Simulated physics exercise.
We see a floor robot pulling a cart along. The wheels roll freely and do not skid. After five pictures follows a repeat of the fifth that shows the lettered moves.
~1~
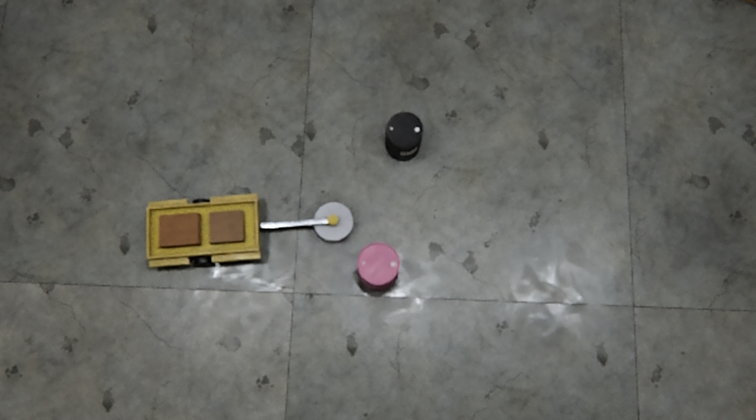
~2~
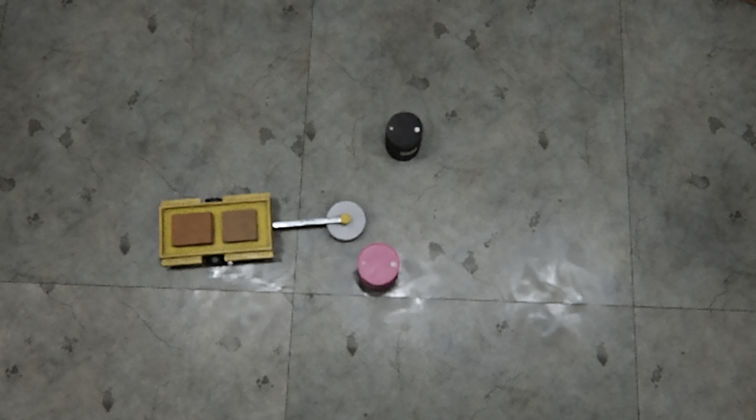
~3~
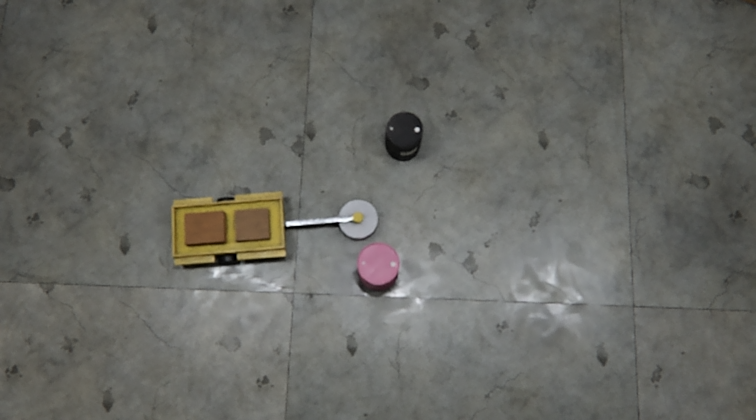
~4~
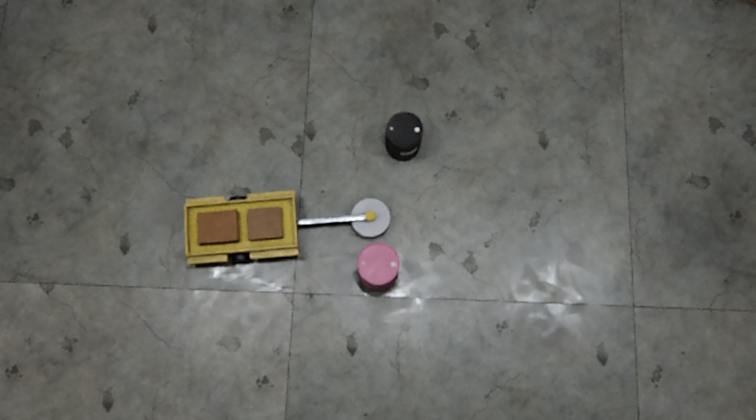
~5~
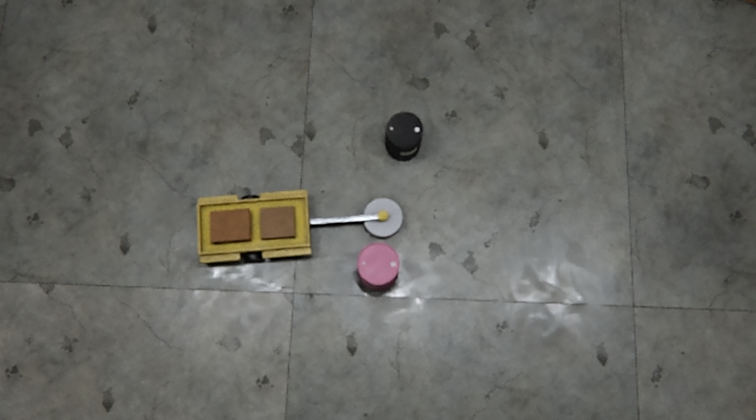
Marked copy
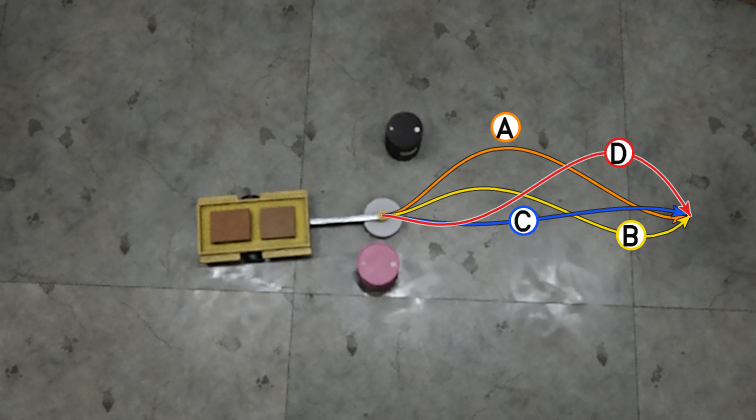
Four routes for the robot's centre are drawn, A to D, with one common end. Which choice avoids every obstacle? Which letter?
Everything gets past on B.
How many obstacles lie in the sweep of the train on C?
In all, one.
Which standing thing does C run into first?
It meets the pink drum.
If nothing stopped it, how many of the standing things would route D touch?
It touches one.
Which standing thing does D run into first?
It meets the pink drum.
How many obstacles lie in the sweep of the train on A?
One.
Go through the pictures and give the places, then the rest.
In the first picture, yellow cart (204, 230); black drum (403, 145); pink drum (378, 271).
In the second picture, robot (346, 221); yellow cart (216, 229); pink drum (378, 271).
In the third picture, robot (358, 219); yellow cart (229, 228); pink drum (378, 271).
In the fourth picture, robot (371, 218); yellow cart (242, 227); pink drum (378, 271).
In the fifth picture, robot (383, 218); yellow cart (254, 226); pink drum (378, 271); black drum (403, 145).
On the marked copy, A from (383, 215) via (529, 151) to (686, 217); B from (383, 215) via (539, 200) to (690, 215); C from (383, 215) via (531, 220) to (685, 214); D from (383, 215) via (547, 179) to (690, 215).
Following B. Soon after the start, robot (489, 191), cart (365, 210).
Later, robot (596, 228), cart (471, 209).
In the end, robot (685, 218), cart (561, 220); nothing has been touched.
As for the rest, A meets the black drum; C meets the pink drum; D meets the pink drum.
